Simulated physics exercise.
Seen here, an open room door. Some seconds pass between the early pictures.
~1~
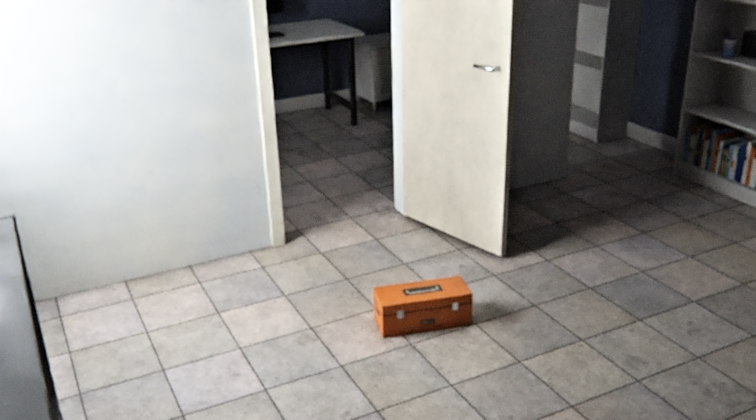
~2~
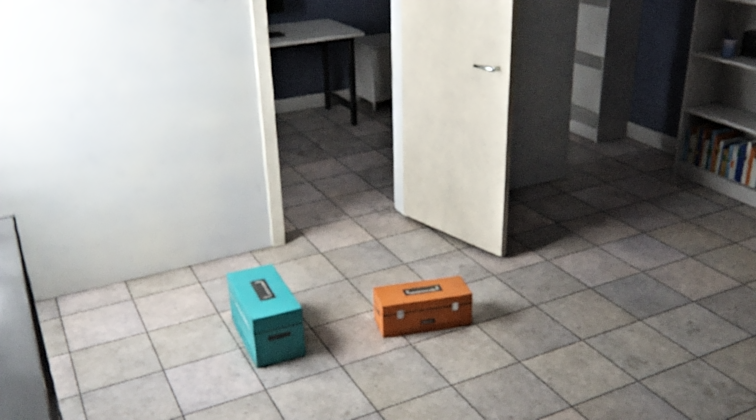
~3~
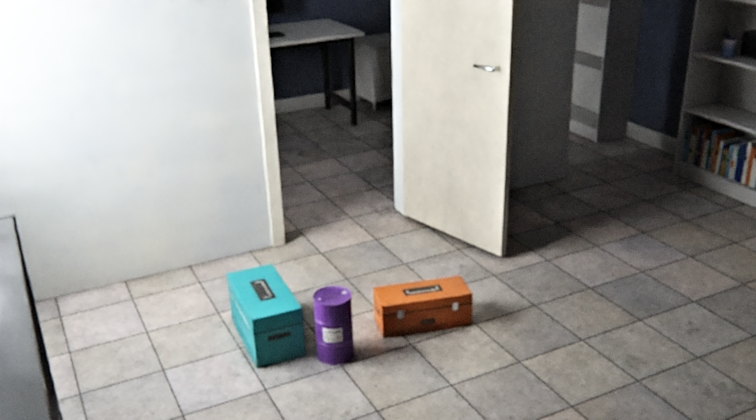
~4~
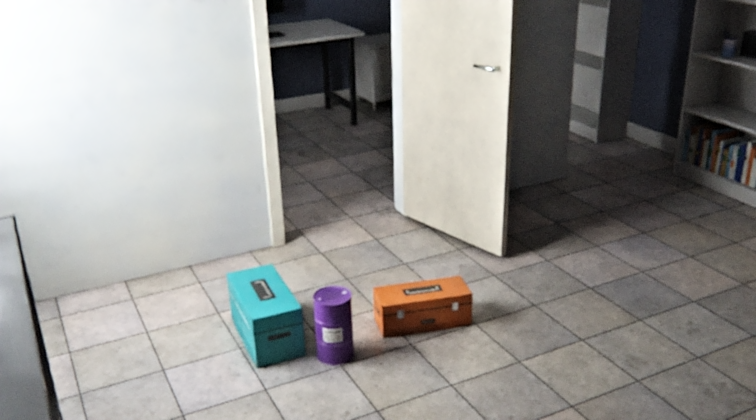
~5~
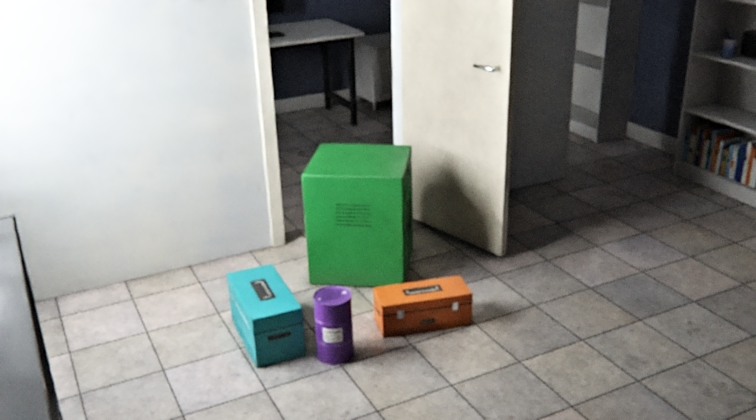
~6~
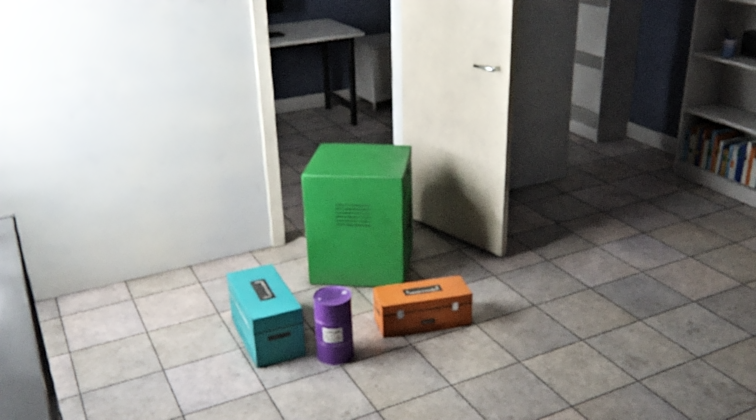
A wide-open white door stands motionless in a grey-tiled room seen from above, with a desk visible through the doorway and a bookshelf at the right. An orange toolbox sits on the floor, then a turquoise toolbox appears to its left, a purple canister between them, and finally a large green box behind them. Nothing visibly travels, and the camera stays still.
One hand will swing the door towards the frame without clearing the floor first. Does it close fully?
Here the door jams.
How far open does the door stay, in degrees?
Some 70° open.
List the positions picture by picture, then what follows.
The first frame shows door wide open and still.
The second frame shows door wide open and still; orange toolbox (423, 306).
The third frame shows door wide open and still; turquoise toolbox (265, 313); orange toolbox (423, 306).
The fourth frame shows door wide open and still; purple canister (334, 325); turquoise toolbox (265, 313).
The fifth frame shows door wide open and still; orange toolbox (423, 306); purple canister (334, 325).
The sixth frame shows door wide open and still; green appliance (361, 214); turquoise toolbox (265, 313).
Then, 0.50 s after the last picture, door 94° open.
Then, 0.70 s after the last picture, door 85° open.
Then, 1.00 s after the last picture, door 70° open.
At rest, door 69° open; all 4 in place. Seen from the same camera at the end, green appliance near (360, 214).
